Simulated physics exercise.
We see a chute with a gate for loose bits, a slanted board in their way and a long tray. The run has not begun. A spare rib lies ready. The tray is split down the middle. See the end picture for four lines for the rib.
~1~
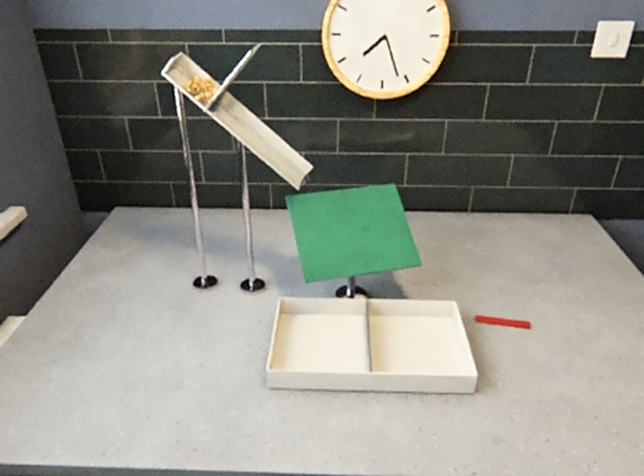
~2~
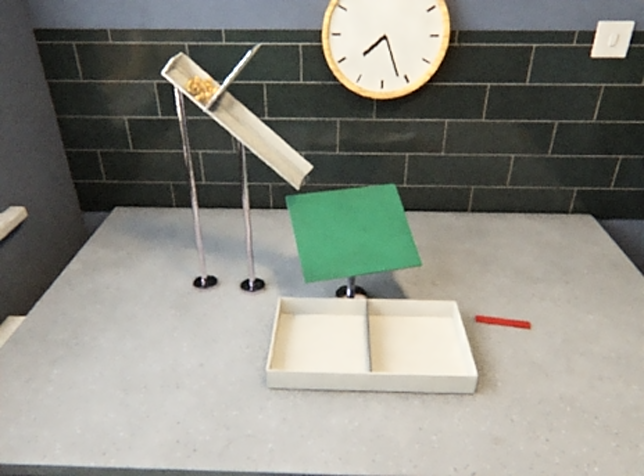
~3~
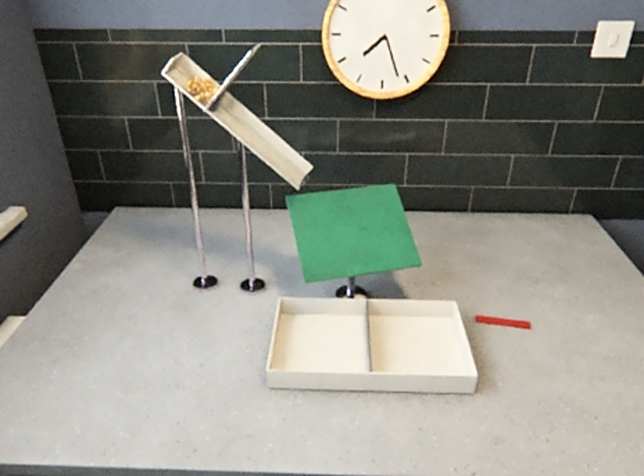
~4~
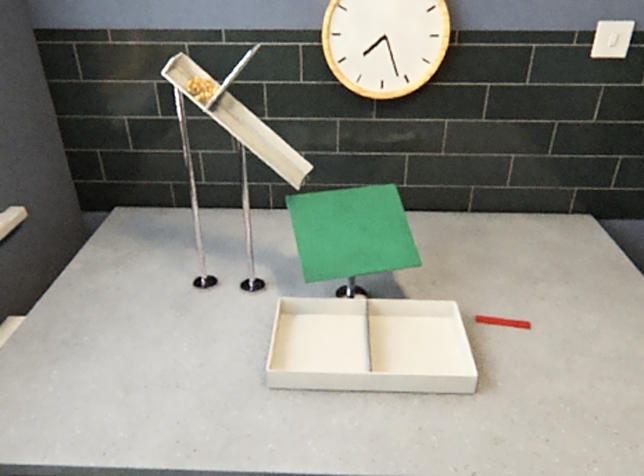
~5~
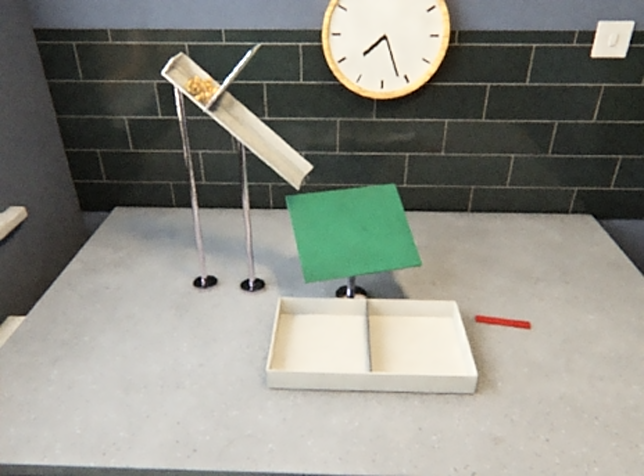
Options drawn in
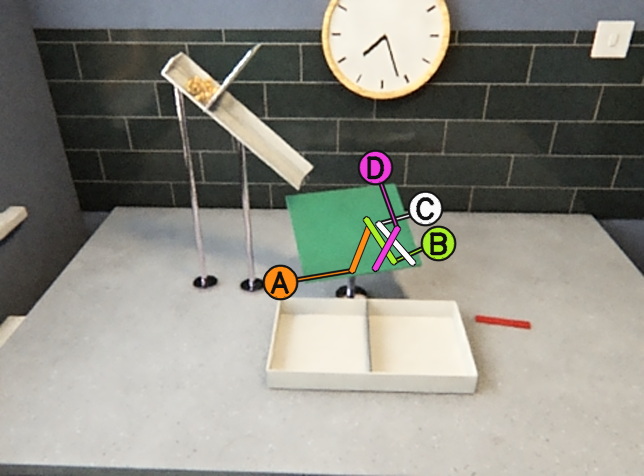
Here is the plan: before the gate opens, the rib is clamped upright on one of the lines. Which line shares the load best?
D is best.
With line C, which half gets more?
The right half.
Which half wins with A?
Left.
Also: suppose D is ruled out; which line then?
A.
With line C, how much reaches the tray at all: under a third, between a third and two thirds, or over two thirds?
It is over two thirds.
On the marked copy, line A from (369, 227) to (352, 270); line B from (366, 219) to (394, 261); line C from (378, 224) to (412, 262); line D from (397, 228) to (375, 268).
With A, of what is caught, the larger part in the left half, roughly a quarter in the right.
With B, of what is caught, just a few in the left half, almost all in the right.
With C, of what is caught, just a few in the left half, almost all in the right.
With D, of what is caught, roughly half in the left half, roughly half in the right.
